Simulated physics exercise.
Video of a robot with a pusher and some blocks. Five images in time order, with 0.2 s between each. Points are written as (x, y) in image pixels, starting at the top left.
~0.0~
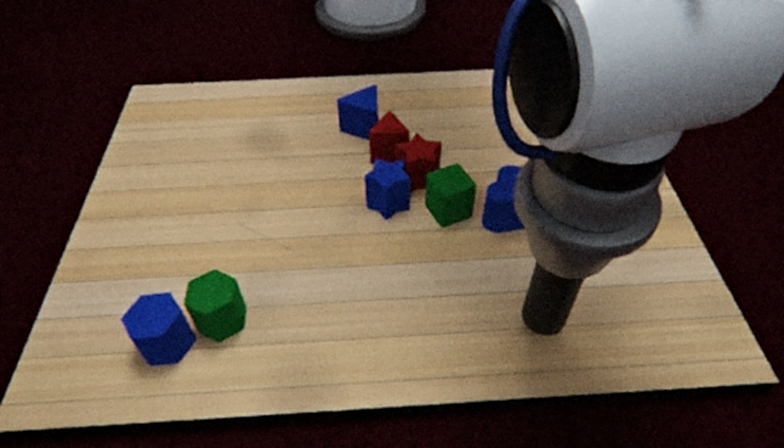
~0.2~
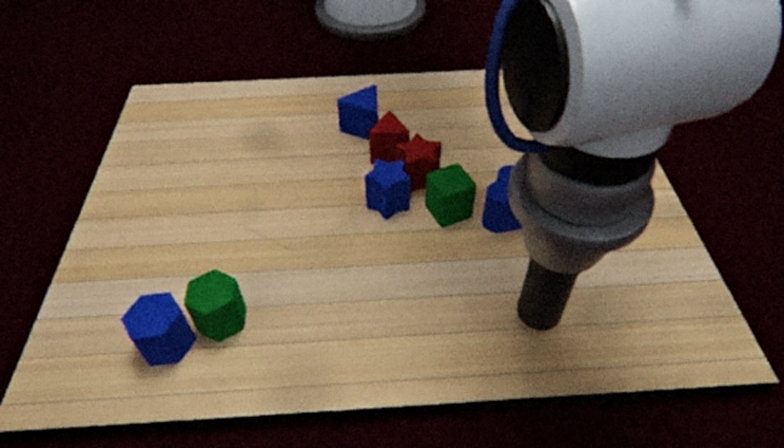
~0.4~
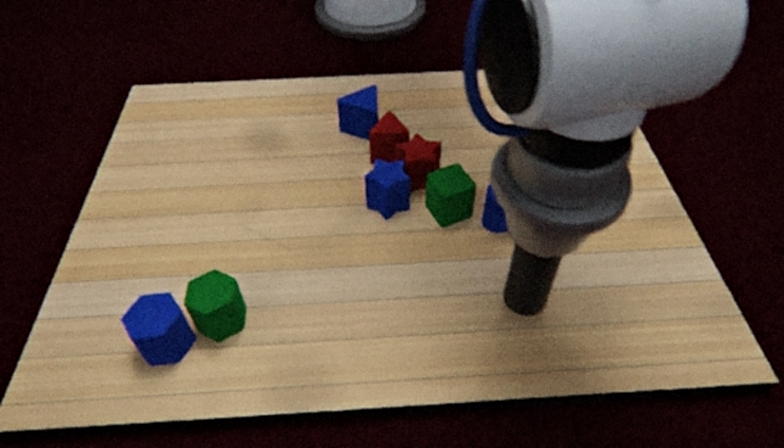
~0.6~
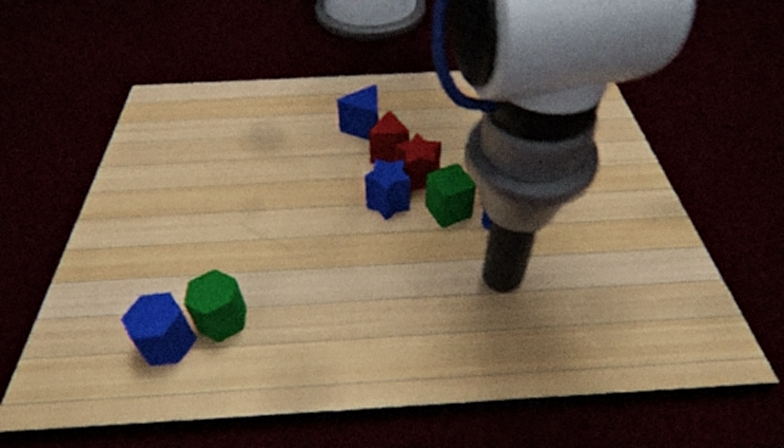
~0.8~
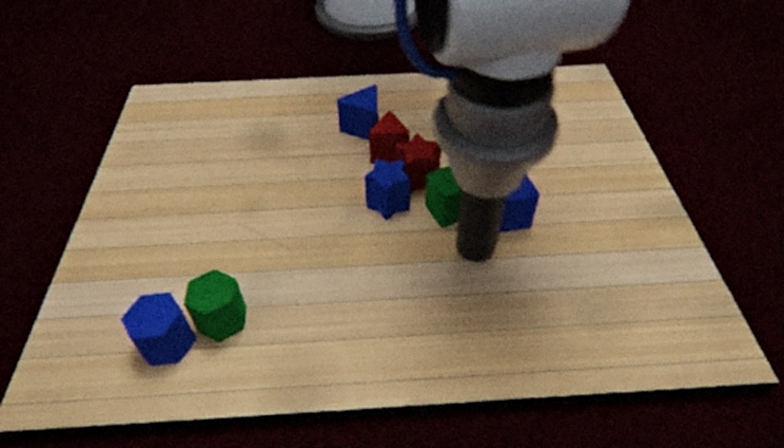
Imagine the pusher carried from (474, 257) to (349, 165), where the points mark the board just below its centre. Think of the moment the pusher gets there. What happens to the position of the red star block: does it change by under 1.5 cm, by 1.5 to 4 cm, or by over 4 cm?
It goes hardly anywhere, under 1.5 cm.
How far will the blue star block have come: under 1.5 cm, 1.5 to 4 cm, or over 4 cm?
The best fit is over 4 cm.
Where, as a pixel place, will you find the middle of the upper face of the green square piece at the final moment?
For the centre of its top, I'd go with (444, 163).
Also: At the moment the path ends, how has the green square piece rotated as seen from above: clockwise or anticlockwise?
It rotates clockwise.
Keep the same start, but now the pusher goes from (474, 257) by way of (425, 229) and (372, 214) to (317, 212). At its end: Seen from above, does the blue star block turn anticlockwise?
Going by the path, no.
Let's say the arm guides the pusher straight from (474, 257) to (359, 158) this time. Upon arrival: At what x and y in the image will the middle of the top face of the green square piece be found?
The green square piece ends near (447, 159).
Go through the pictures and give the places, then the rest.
In the first frame, tip of the pusher at (544, 317), middles of tops, blue star block at (388, 172), red triangular block at (389, 124), red star block at (419, 148), green square piece at (451, 179).
In the second frame, pusher at (539, 312), nothing pushed.
In the third frame, pusher at (525, 298), nothing pushed.
In the fourth frame, pusher at (503, 276), nothing pushed.
In the fifth frame, pusher at (475, 246), blue star block at (388, 172), red triangular block at (389, 124), red star block at (419, 148), green square piece at (451, 179).
On the path given first. One third of the way, pusher at (429, 212); red star block at (421, 143), turned 25° anticlockwise; green square piece at (445, 167), turned 50° clockwise.
Two thirds of the way, pusher at (385, 180); blue star block at (351, 154), turned 45° anticlockwise; red star block at (424, 141), turned 35° anticlockwise; green square piece at (444, 163), turned 70° clockwise.
At the end, pusher at (348, 154); blue star block at (315, 144), turned 85° anticlockwise; red triangular block unmoved; red star block at (424, 141), turned 35° anticlockwise; green square piece at (444, 163), turned 70° clockwise.
